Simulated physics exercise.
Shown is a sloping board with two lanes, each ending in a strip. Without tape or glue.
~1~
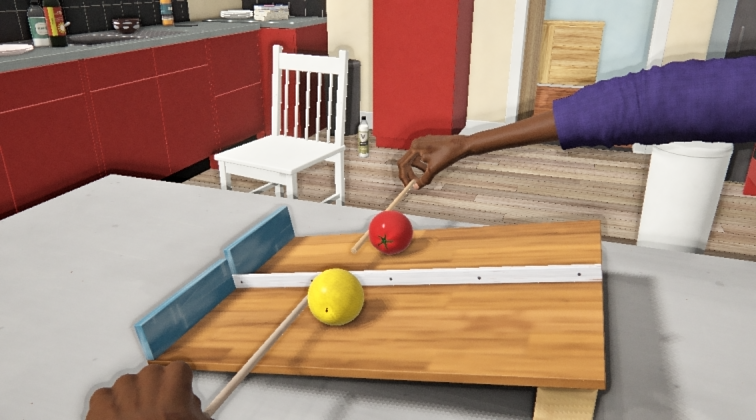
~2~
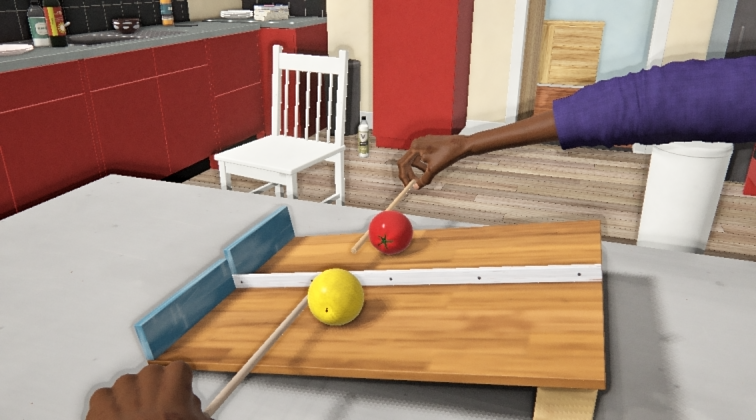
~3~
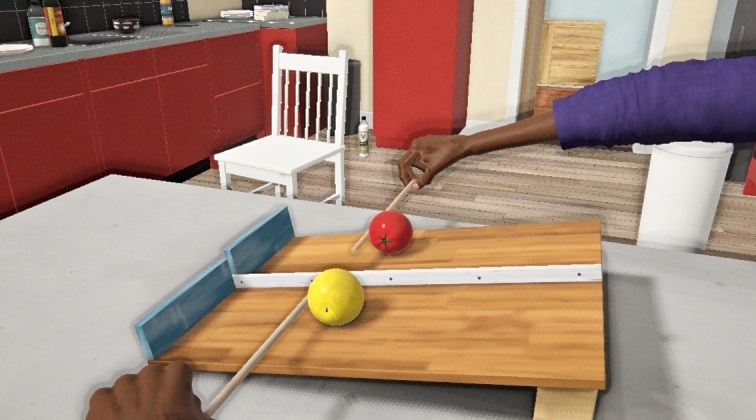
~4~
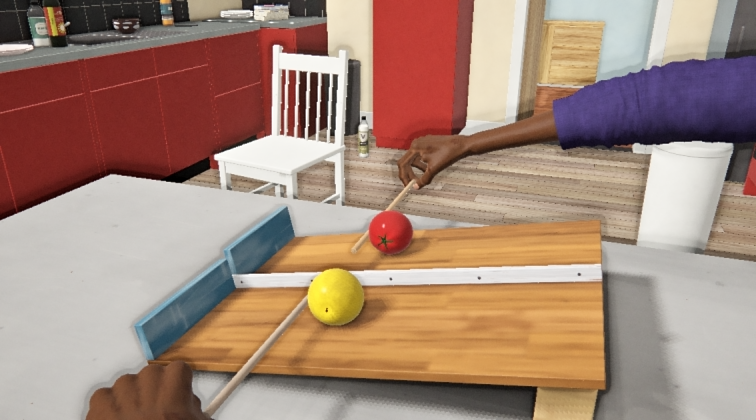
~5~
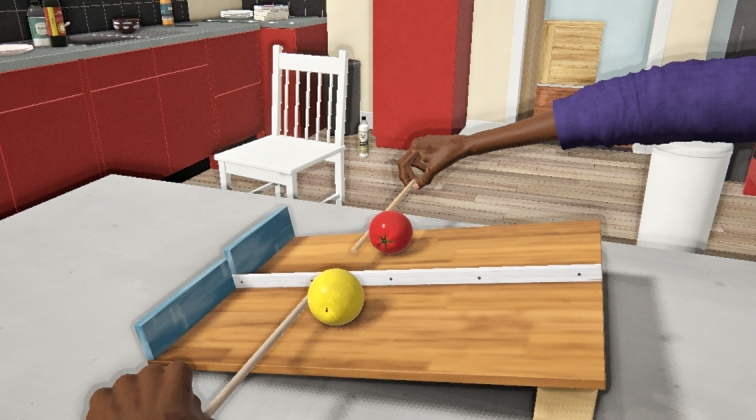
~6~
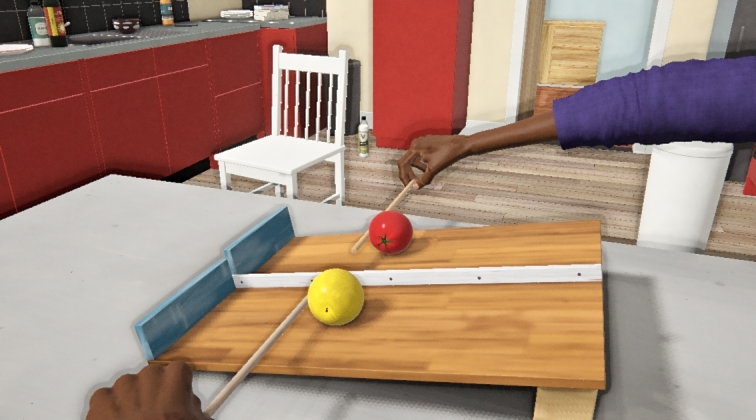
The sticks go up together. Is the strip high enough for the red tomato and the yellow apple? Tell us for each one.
The red tomato does not get past; the yellow apple does not get past.
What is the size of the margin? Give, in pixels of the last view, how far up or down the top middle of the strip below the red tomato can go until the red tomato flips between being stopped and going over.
24 pixels down.
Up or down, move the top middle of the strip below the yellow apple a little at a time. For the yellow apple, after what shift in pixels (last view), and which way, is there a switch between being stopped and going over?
Direction down, size about 24 pixels.
Then, 0.42 s past the last view, red tomato rolling on the board near (333, 237); yellow apple rolling on the board near (268, 298).
Finally, the red tomato stops on the board, near (283, 239); the yellow apple stops on the board, near (213, 299).
